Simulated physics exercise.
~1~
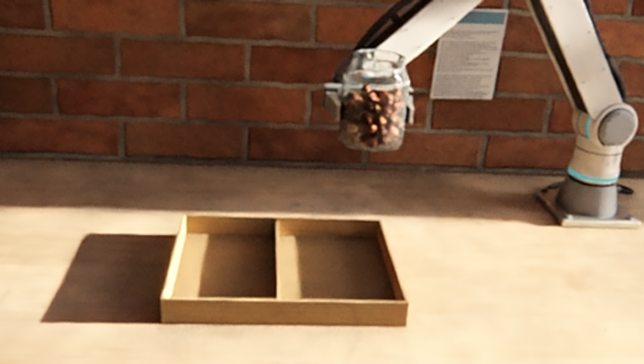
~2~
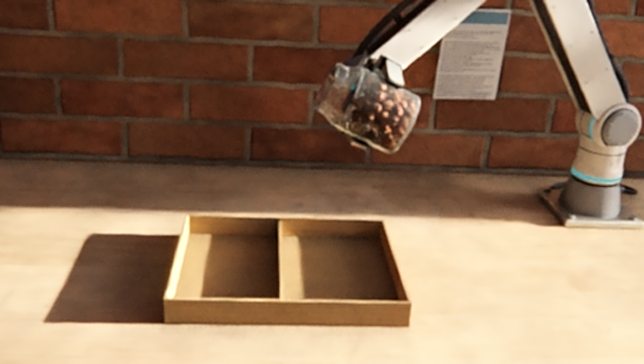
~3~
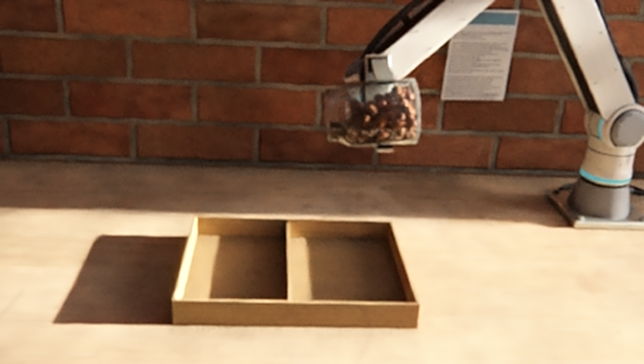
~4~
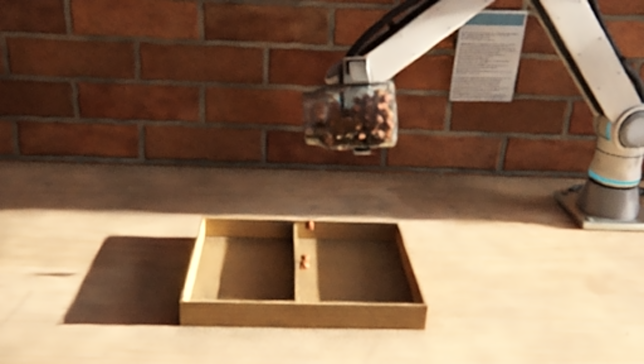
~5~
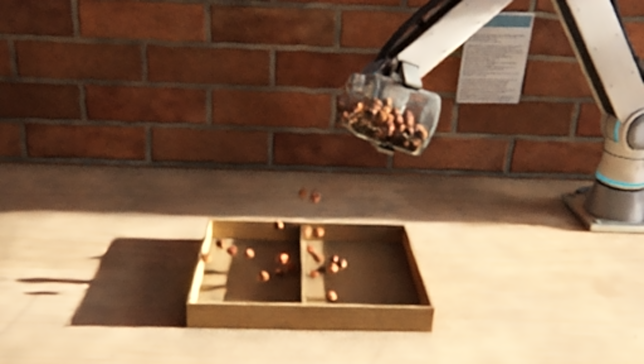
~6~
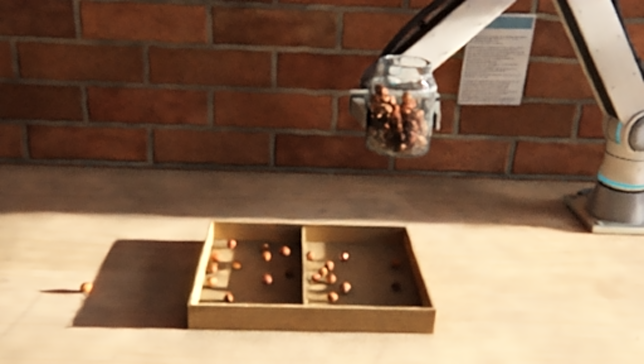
At the start, a robot arm holds a clear jar of hazelnuts upright above a shallow, two-part tray on a table, with a brick wall behind. The arm tips the jar towards the left until it lies on its side, while the nuts stay inside. It tips a little further, and the first few nuts drop near the tray's divider. As the jar swings back up, more nuts tumble down and scatter across both compartments. Finally the jar is upright again, still holding most of its nuts, with some spread through the tray and one lying on the table to its left.
